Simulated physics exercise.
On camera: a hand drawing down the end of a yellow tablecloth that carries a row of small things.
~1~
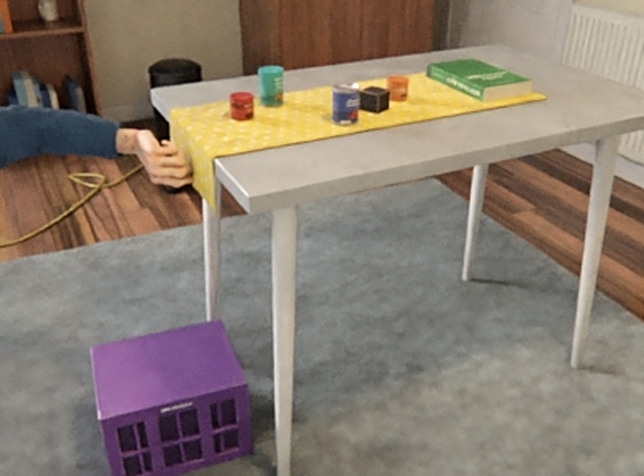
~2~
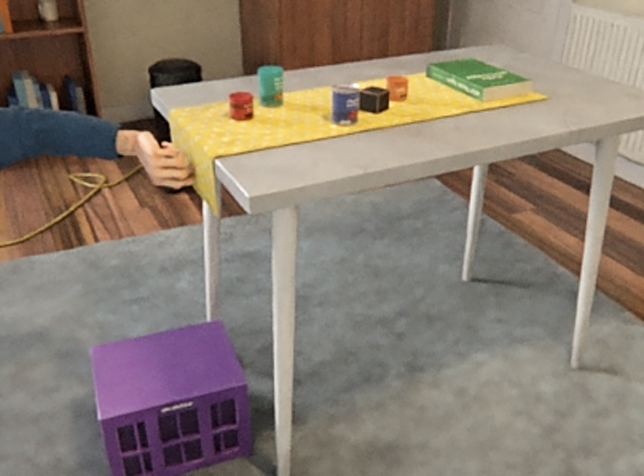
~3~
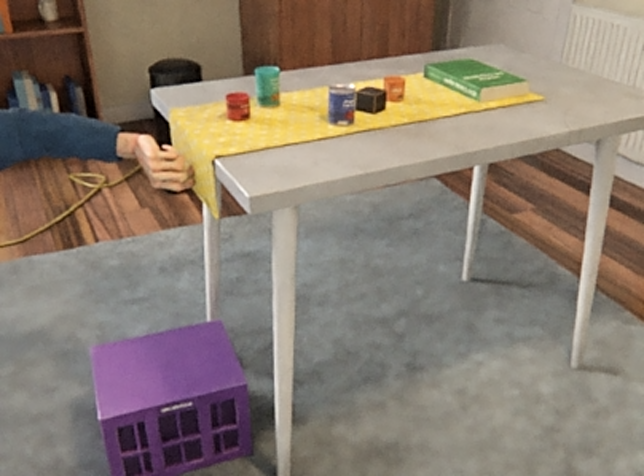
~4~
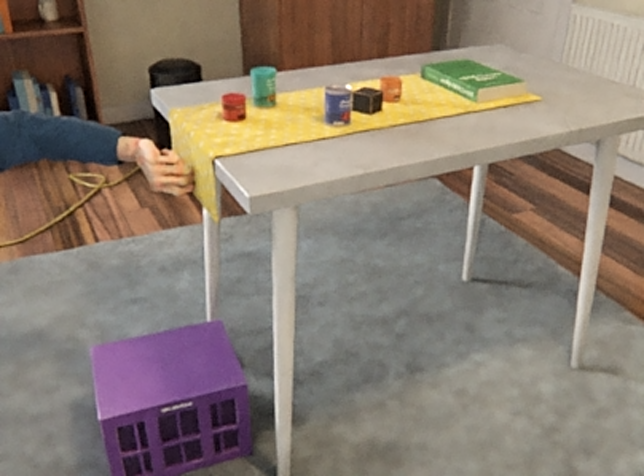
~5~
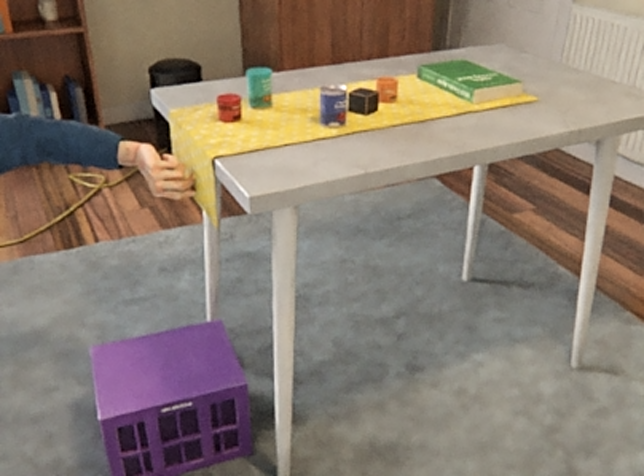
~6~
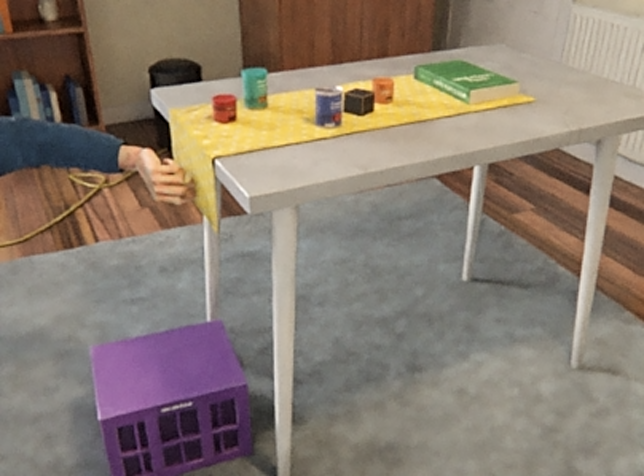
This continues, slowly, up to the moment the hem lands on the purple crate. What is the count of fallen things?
Over the edge go four.
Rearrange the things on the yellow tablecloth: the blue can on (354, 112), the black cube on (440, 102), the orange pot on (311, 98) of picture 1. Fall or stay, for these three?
The blue can comes down; the black cube survives; the orange pot is carried off.
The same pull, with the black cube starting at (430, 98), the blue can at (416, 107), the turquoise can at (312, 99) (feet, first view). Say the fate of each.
The black cube stays on, the blue can remains up, the turquoise can tumbles off.
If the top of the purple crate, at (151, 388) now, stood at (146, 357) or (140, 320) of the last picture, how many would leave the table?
In that case 3 and 2.
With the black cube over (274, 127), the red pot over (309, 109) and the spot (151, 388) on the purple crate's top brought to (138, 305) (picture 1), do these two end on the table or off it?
The black cube goes over, the red pot does not fall.
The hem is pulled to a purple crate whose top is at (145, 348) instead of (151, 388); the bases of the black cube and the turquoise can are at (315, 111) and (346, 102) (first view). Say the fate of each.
The black cube goes over; the turquoise can keeps its place on top.
Early on, hem near (200, 288); red pot and turquoise can gone.
Midway, hem near (203, 335); red pot, turquoise can and blue can gone.
Finally, hem on the crate; red pot, turquoise can, blue can and black cube gone. The table loses four.
